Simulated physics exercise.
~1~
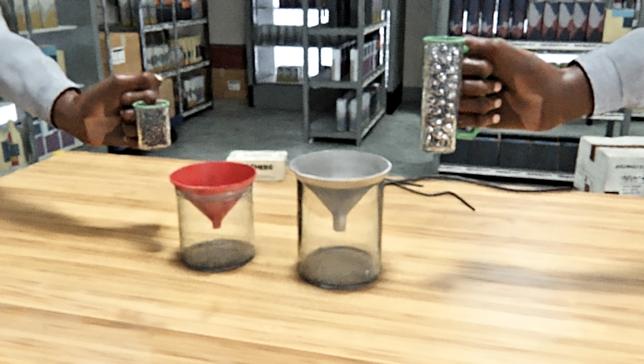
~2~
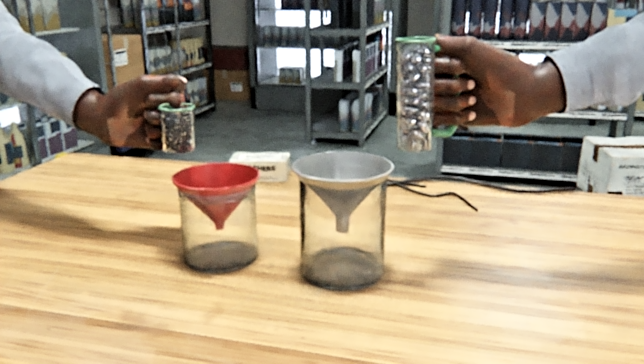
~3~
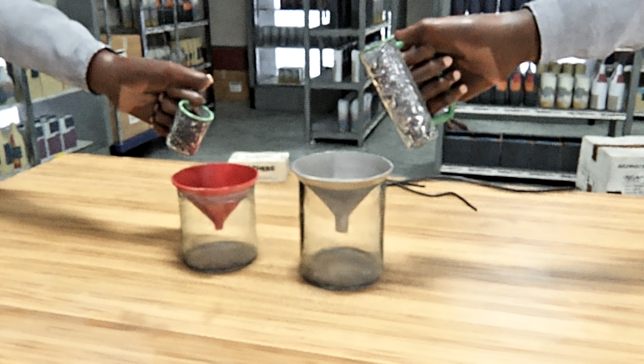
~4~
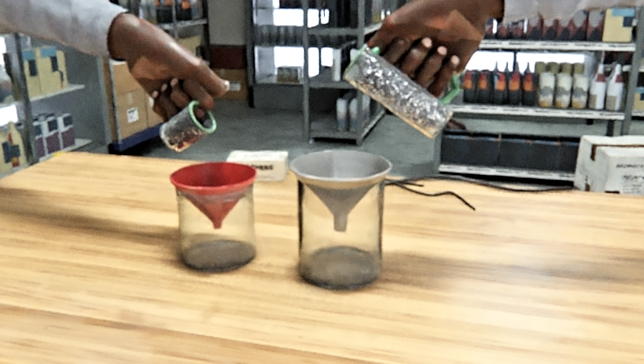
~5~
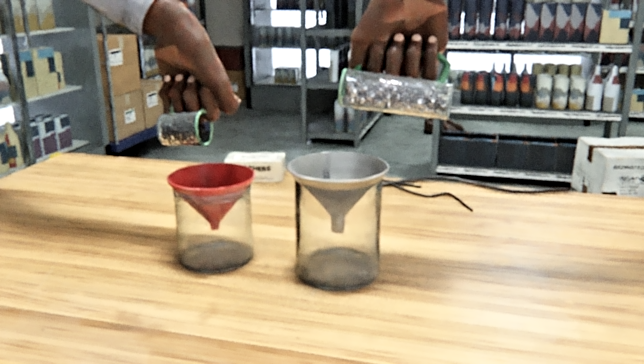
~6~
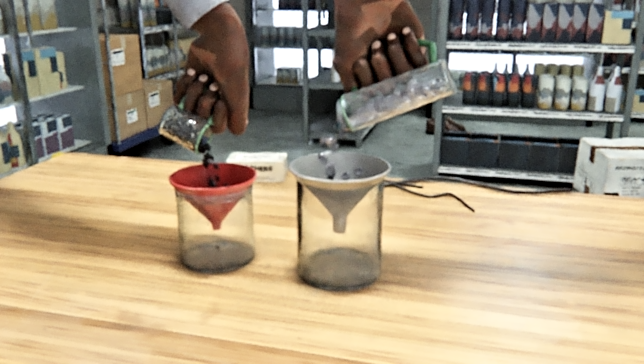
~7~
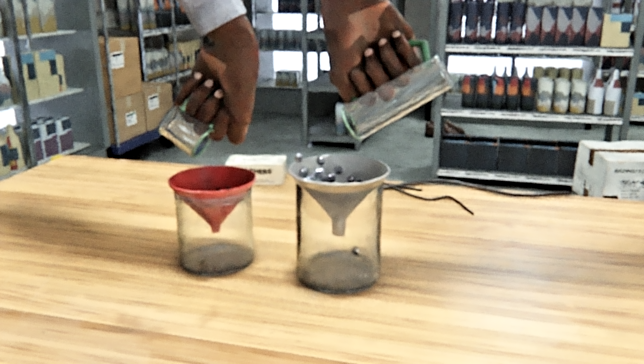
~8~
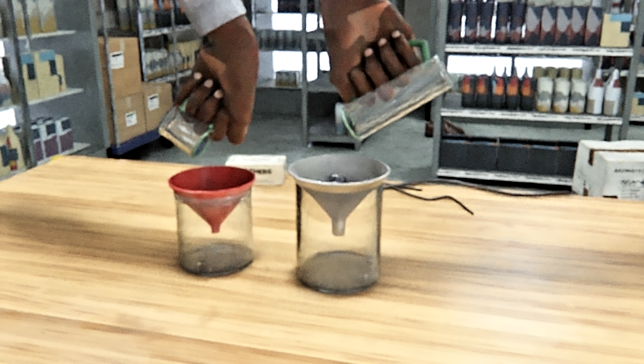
Two hands tip clear cups of small pieces into red and gray funnels above jars.
